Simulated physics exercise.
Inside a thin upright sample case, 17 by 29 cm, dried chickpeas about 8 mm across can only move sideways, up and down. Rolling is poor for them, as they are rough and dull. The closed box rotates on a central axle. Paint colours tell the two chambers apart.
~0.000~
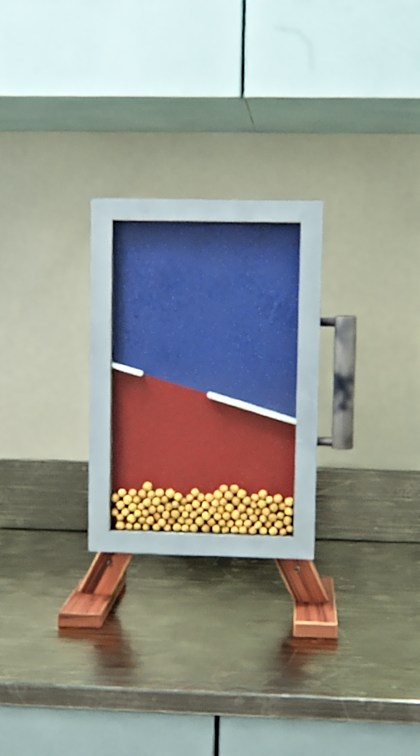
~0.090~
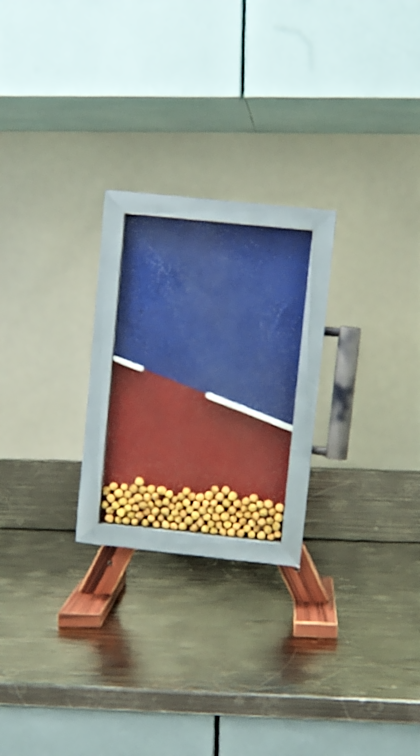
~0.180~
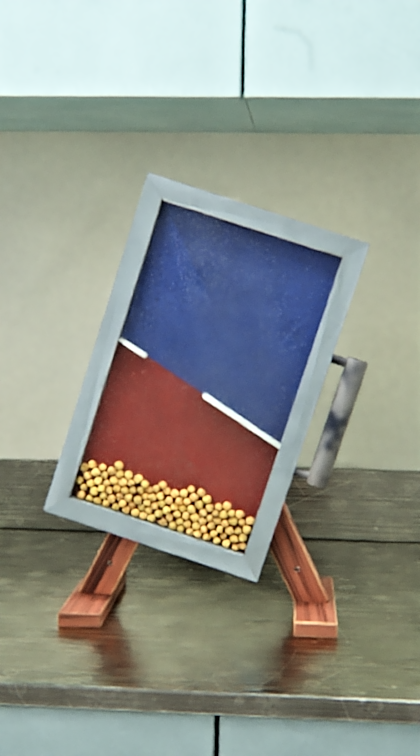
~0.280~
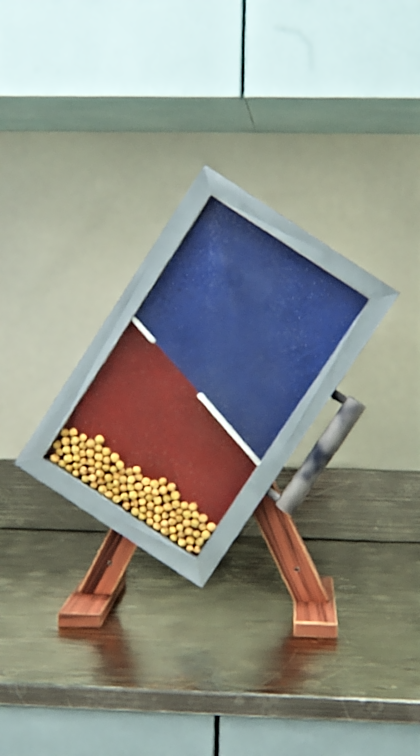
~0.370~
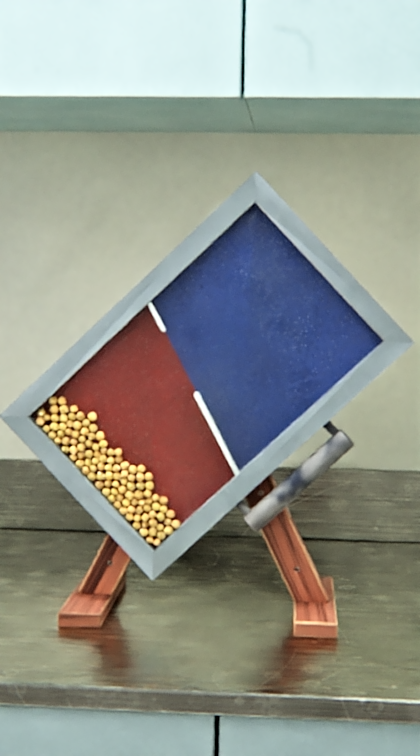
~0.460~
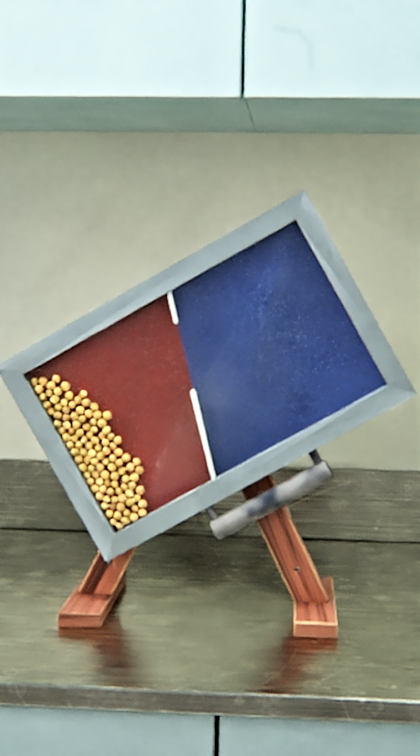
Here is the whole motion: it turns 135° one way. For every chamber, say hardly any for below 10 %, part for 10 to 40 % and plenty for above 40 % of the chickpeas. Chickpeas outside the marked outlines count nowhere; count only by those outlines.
Red plenty, blue hardly any.
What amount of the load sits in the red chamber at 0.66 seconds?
Roughly 100 %.
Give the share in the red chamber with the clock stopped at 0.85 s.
I'd put it around 100 in a hundred.
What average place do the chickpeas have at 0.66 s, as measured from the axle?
Roughly 11 centimetres to the left and 4 centimetres below.
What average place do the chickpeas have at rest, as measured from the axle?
Left by roughly 9 cm, up by roughly 2 cm.
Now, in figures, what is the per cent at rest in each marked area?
In per cent: Red chamber holds 100 and blue chamber holds 0.
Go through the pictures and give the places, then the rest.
Level; about 110 chickpeas; chickpeas centred (203, 512); top one (234, 489); red (197, 462), blue (210, 308), in the first frame.
Turned 4° clockwise; chickpeas centred (193, 511); top one (140, 482), in the second frame.
Turned 17° clockwise; chickpeas centred (164, 505); top one (92, 465); wall ends (118, 337) to (145, 355), (205, 396) to (282, 448), in the third frame.
Turned 32° clockwise; chickpeas centred (133, 490); top one (73, 432), in the fourth frame.
Turned 46° clockwise; chickpeas centred (109, 471); top one (53, 401), in the fifth frame.
Turned 60° clockwise; chickpeas centred (95, 452); top one (56, 379); red (129, 414), blue (268, 349), in the sixth frame.
After 0.66 s, it stands 90° clockwise; the chickpeas' middle is 11 cm left of and 4 cm below the centre; red 100 %.
After 0.85 s, it stands 119° clockwise; the chickpeas' middle is 11 cm left of and level with the centre; red 100 %.
After 1.02 s, it stands 135° clockwise; the chickpeas' middle is 10 cm left of and 2 cm above the centre; red 100 %.
Settled by 1.8 s, it stands 135° clockwise; red 100 %, blue 0 %.
